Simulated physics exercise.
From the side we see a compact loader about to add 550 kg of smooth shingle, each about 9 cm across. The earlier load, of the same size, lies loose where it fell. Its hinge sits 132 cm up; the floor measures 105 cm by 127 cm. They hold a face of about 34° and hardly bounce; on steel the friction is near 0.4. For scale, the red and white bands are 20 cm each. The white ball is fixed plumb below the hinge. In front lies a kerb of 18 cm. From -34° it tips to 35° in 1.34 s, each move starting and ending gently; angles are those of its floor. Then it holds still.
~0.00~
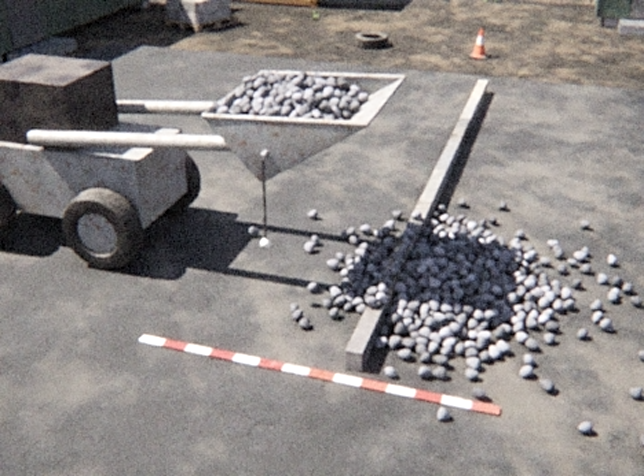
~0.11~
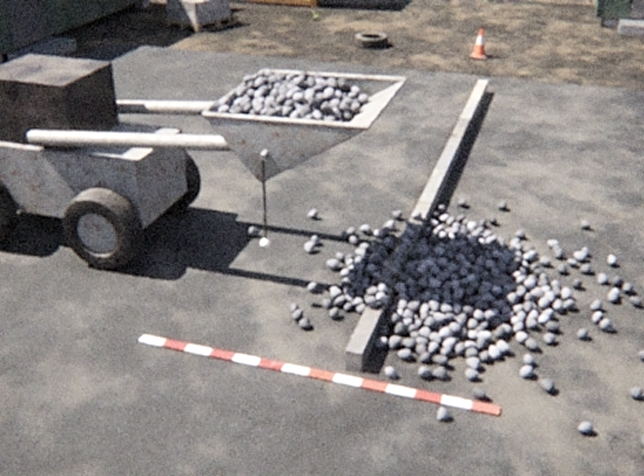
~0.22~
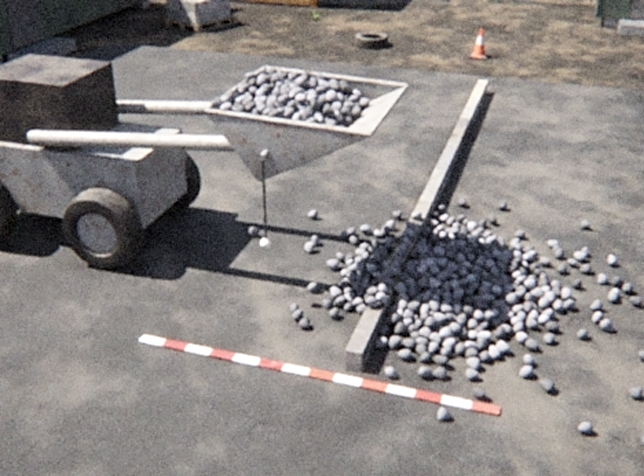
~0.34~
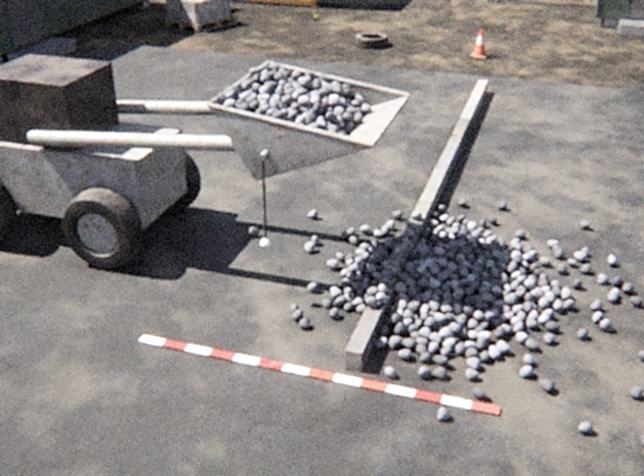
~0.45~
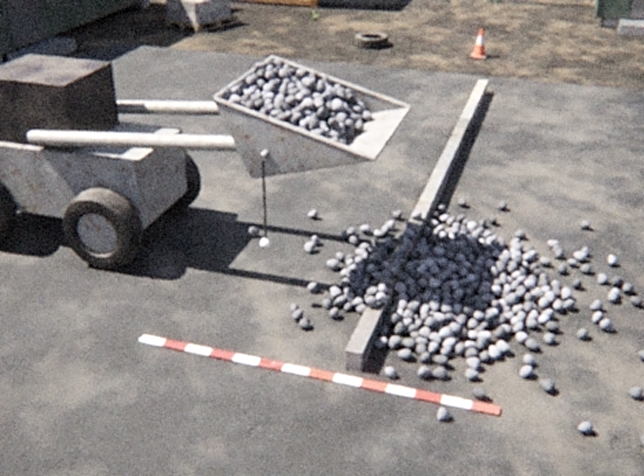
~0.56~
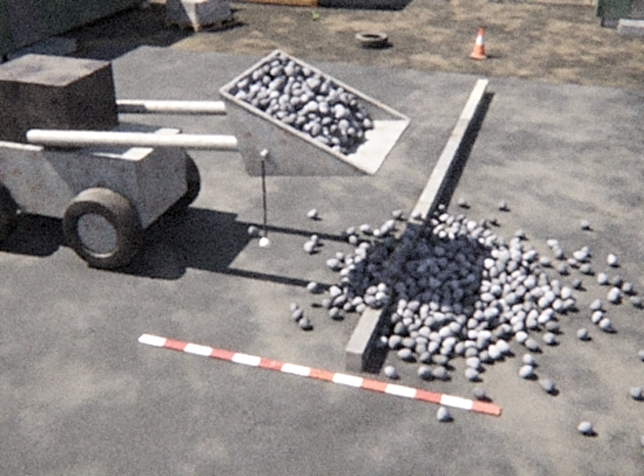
The clip shows a compact loader holding a bucket of smooth grey stones above dark ground, near a loose pile lying across a kerb; the bucket steadily tilts forward to the right, and the stones shift inside it.
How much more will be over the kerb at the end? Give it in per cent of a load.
About 65 per cent.
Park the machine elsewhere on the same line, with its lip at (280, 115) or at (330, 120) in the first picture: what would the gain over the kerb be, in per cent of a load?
About 0 and 20 per cent.
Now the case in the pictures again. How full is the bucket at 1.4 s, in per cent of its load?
It holds some 60 per cent.
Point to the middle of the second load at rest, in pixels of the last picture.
Their middle is at about (419, 265).
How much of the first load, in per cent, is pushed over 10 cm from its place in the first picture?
About 15 per cent.
After 1.0 s the floor is at 25°; in per cent of one load, 100 in the bucket, 16 on this side of the kerb, 84 over the kerb; the foremost stones are past the picture's edge.
After 1.4 s the floor is at 35°; in per cent of one load, 59 in the bucket, 51 on this side of the kerb, 90 over the kerb; the foremost stones are past the picture's edge.
After 1.8 s the floor is at 35°; in per cent of one load, 16 in the bucket, 59 on this side of the kerb, 126 over the kerb; the foremost stones are past the picture's edge.
After 4.6 s the floor is at 35°; in per cent of one load, 0 in the bucket, 52 on this side of the kerb, 148 over the kerb; the foremost stones are past the picture's edge. Net gain over the kerb, 65.
